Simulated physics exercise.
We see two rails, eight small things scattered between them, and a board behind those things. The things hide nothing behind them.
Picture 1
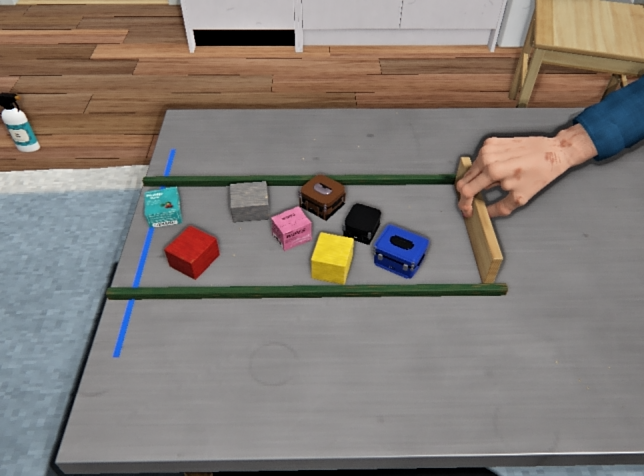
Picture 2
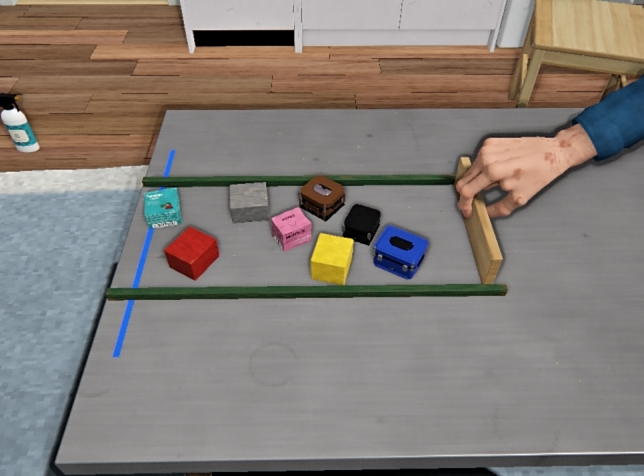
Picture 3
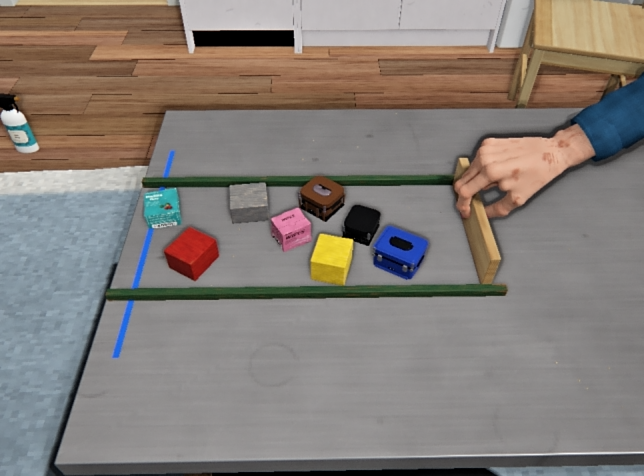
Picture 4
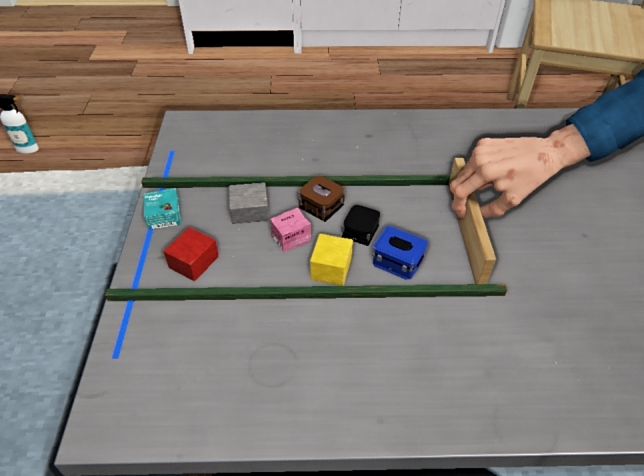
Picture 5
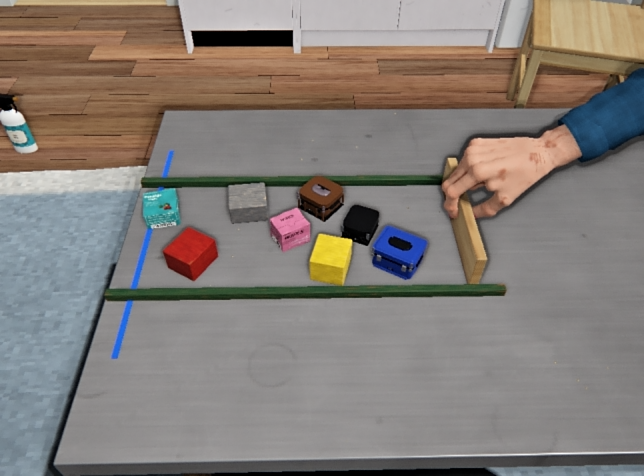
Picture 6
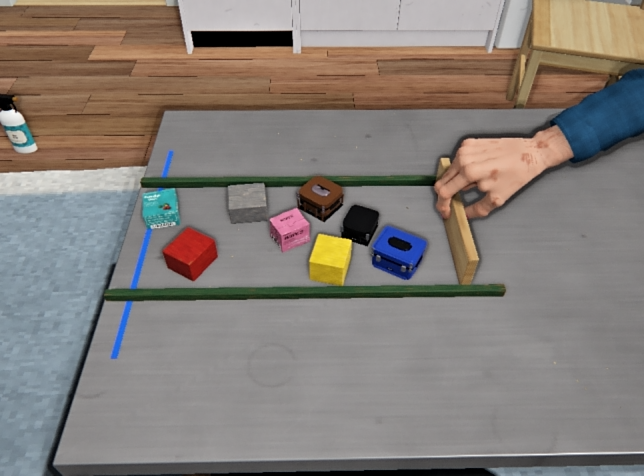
A hand held a wooden board upright between two green rails on a grey table, then slid it slightly left toward the scattered colourful boxes and blocks, which stayed where they were.
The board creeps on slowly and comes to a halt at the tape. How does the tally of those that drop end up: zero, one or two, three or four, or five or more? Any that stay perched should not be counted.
Fallen: At least five.
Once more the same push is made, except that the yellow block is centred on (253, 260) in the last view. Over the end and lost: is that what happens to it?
Here the yellow block winds up off.
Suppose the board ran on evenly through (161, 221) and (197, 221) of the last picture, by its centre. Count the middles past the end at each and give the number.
That gives counts of 5 and 2, in that order.
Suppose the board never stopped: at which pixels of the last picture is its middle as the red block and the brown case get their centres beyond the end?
First one: Around (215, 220). Other one: Around (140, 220).
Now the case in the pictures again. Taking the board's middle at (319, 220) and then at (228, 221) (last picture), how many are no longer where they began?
5 by the first point, 8 by the second.
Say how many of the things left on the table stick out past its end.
Result: 3.
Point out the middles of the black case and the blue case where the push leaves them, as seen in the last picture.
In the last picture, roughly (129, 234) and (111, 267).
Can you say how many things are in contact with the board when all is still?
At rest, 3 are in contact.
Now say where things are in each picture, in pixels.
In the first frame, turquoise box (163, 208); red block (193, 253); grey block (250, 202); board (476, 218); tape (150, 235).
In the second frame, red block (192, 253); pink box (291, 229).
In the third frame, grey block (249, 203); blue case (399, 253).
In the fourth frame, turquoise box (162, 209); board (469, 218).
In the fifth frame, red block (191, 254); yellow block (331, 260).
In the sixth frame, turquoise box (161, 209); red block (191, 254); grey block (248, 203); board (454, 219); tape (148, 236).
Soon after, none off yet; turquoise box at rest near (161, 209); red block at rest near (191, 254); grey block at rest near (248, 203).
After that, none off yet; turquoise box moving near (157, 209); red block displaced about its own width near (143, 252); grey block displaced about its own width near (192, 202).
In the end, the number that fall off is five or more; gone, yellow block, pink box, grey block, red block and turquoise box.
